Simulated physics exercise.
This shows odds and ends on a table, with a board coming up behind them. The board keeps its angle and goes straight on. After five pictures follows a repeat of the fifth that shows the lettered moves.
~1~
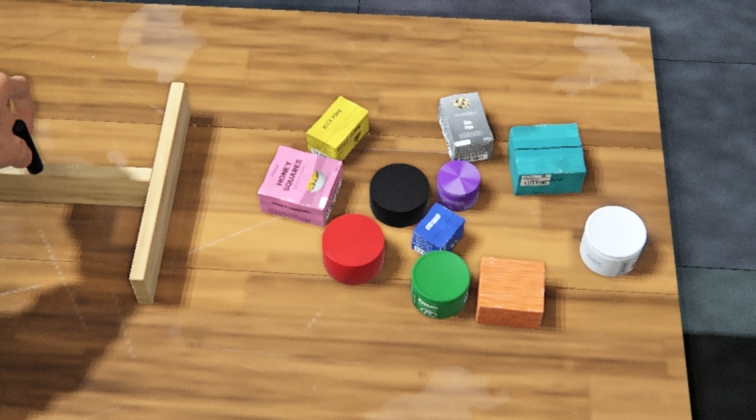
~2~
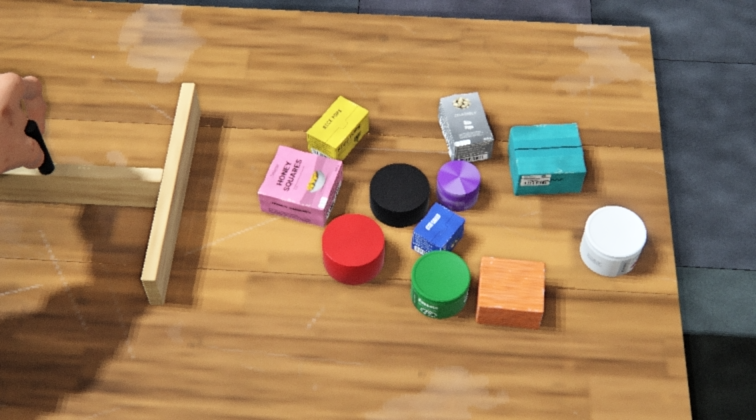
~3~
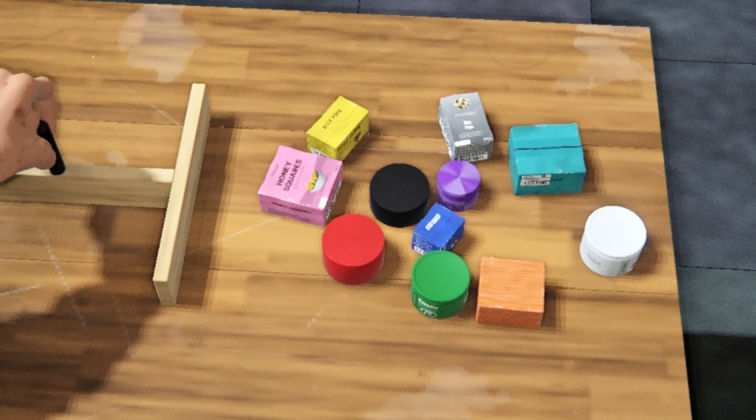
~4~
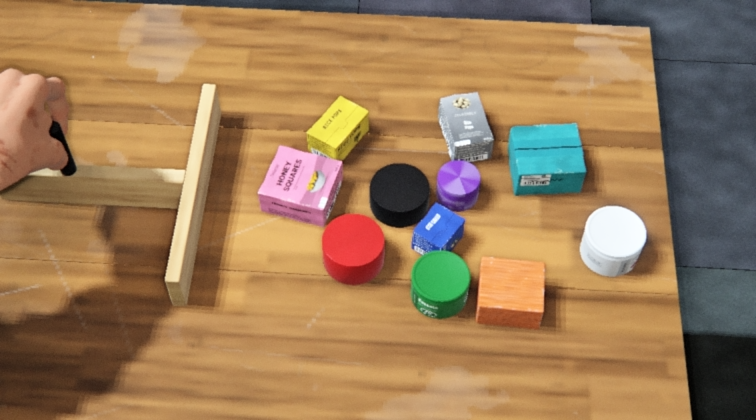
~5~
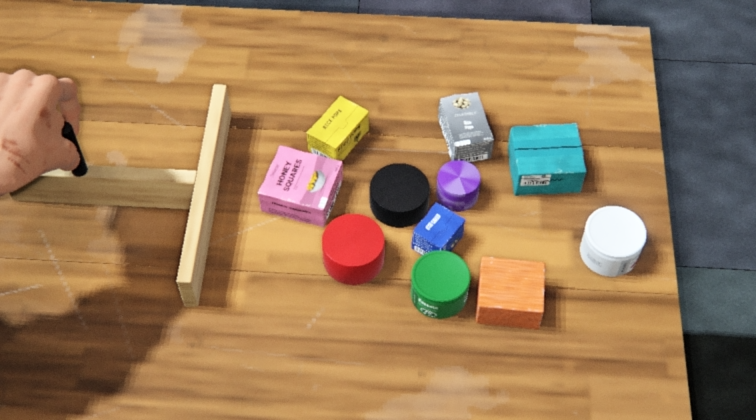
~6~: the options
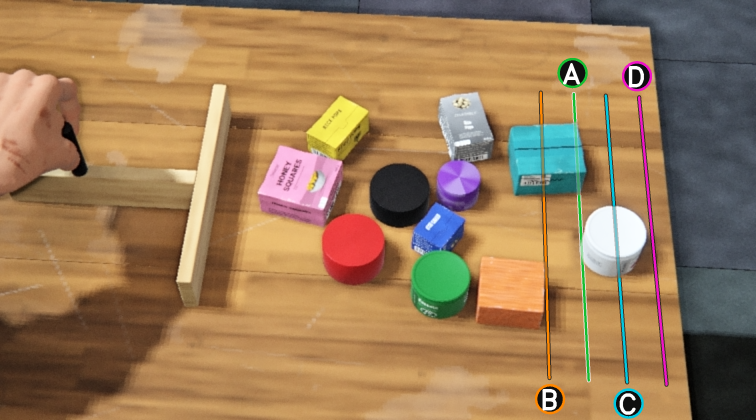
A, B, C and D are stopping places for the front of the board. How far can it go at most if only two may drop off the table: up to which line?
B is the last line within the limit.
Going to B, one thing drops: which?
It is the white jar.
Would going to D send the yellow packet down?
Yes.
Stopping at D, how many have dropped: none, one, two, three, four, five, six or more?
In all, six or more.
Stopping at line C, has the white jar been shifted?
By then, yes.
On the marked copy, A at (581, 225); B at (545, 223); C at (616, 227); D at (652, 228).
With B. Early on, board (326, 183); yellow packet (359, 128); purple tin (481, 183).
Further on, board (450, 190); turquoise box (592, 133); purple tin (584, 182).
At the end, board (544, 195); white jar over the edge; turquoise box (651, 131); one fallen.
As for the rest, A drops four; C drops seven; D drops eleven.
